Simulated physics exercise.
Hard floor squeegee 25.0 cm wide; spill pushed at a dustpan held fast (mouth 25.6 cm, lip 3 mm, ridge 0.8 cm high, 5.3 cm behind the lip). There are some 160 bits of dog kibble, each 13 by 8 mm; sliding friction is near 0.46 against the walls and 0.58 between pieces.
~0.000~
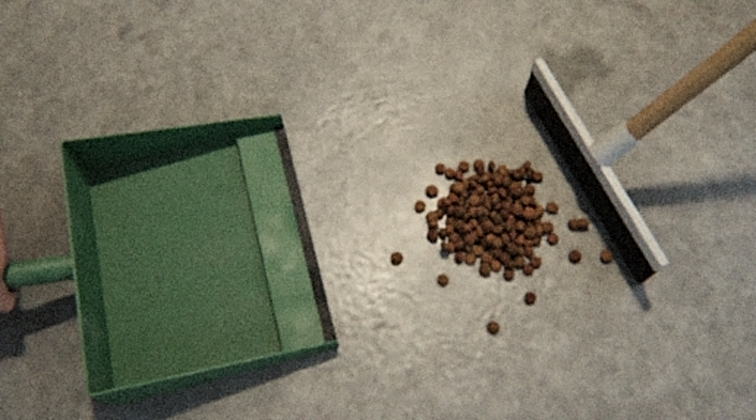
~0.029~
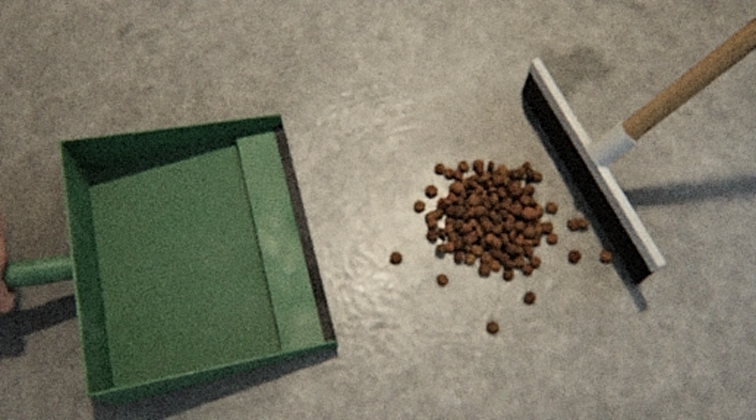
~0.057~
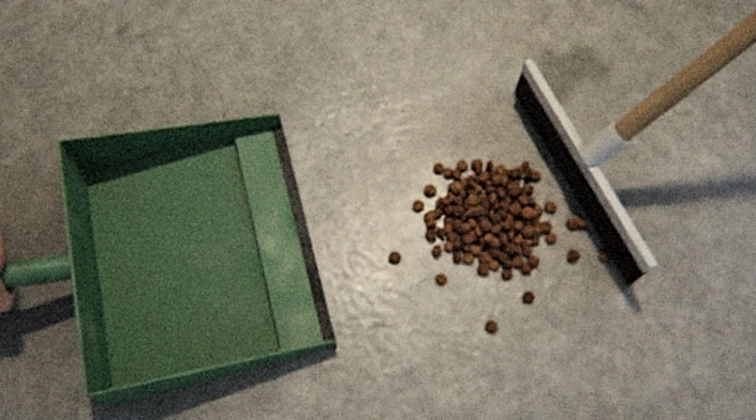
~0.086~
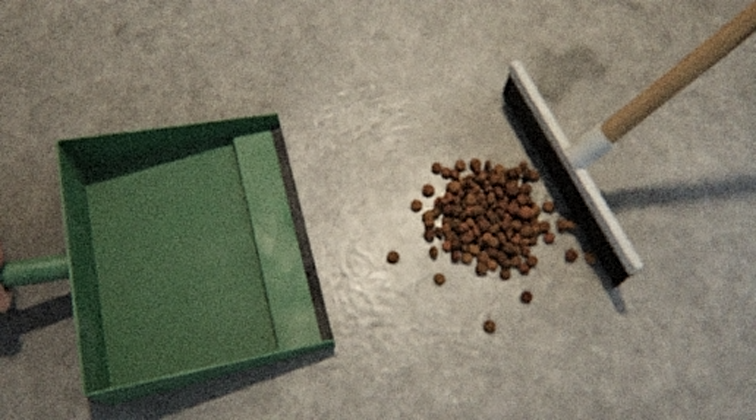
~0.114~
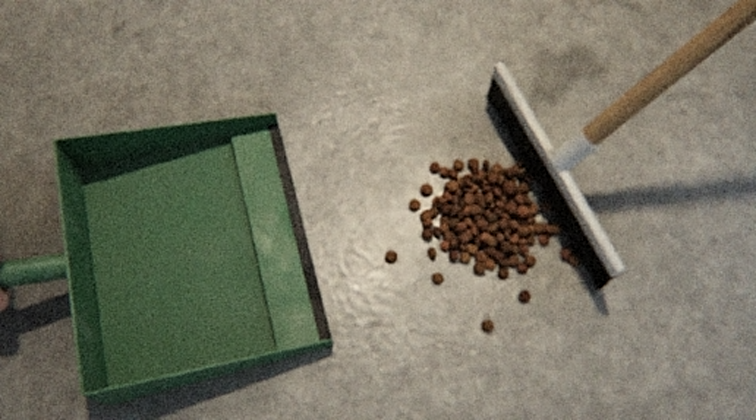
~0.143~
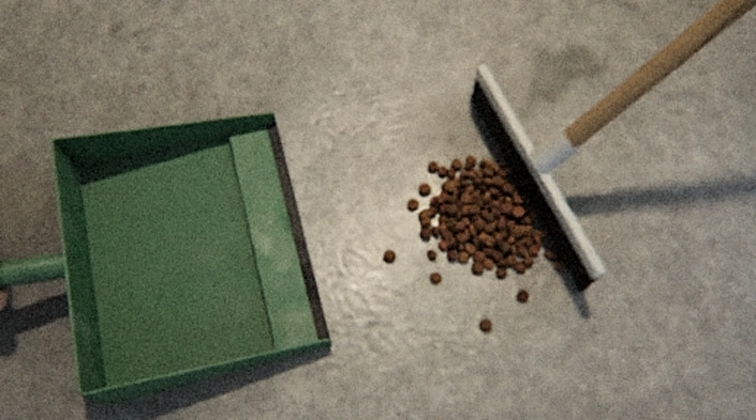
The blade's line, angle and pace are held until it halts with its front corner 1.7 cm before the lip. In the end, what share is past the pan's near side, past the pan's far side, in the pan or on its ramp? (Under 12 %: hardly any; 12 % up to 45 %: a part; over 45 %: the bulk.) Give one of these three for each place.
In order: Near side: Not many. Far side: Not many. Pan: A middle share.
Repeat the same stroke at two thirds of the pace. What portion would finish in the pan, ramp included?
It would come to roughly 25 percent.
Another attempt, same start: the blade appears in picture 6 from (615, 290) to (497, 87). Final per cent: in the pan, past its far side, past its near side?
Pan 30; far 0; near 30.
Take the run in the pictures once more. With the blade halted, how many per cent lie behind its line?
About 0 percent.
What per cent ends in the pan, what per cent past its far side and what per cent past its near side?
Near 10, far 0, pan 30, all in per cent.
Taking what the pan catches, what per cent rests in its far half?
Something like 30 per cent of the catch.
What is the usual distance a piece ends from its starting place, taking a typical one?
I'd put it near 18 cm.
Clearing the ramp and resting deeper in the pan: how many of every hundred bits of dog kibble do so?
About 0 %.
Then, at 0.33 s, middle of the blade 13 cm from the lip; 0 % over the lip, far side 0 %, near side 0 %.
After 0.45 s, middle of the blade 6 cm from the lip; 0 % over the lip, far side 0 %, near side 5 %.
After 0.70 s, middle of the blade 4 cm from the lip; 30 % over the lip, far side 0 %, near side 10 %.
At rest (1.1 s), near side 10 %, far side 0 %, pan 30 %, in front of the lip or behind the blade 60 %.
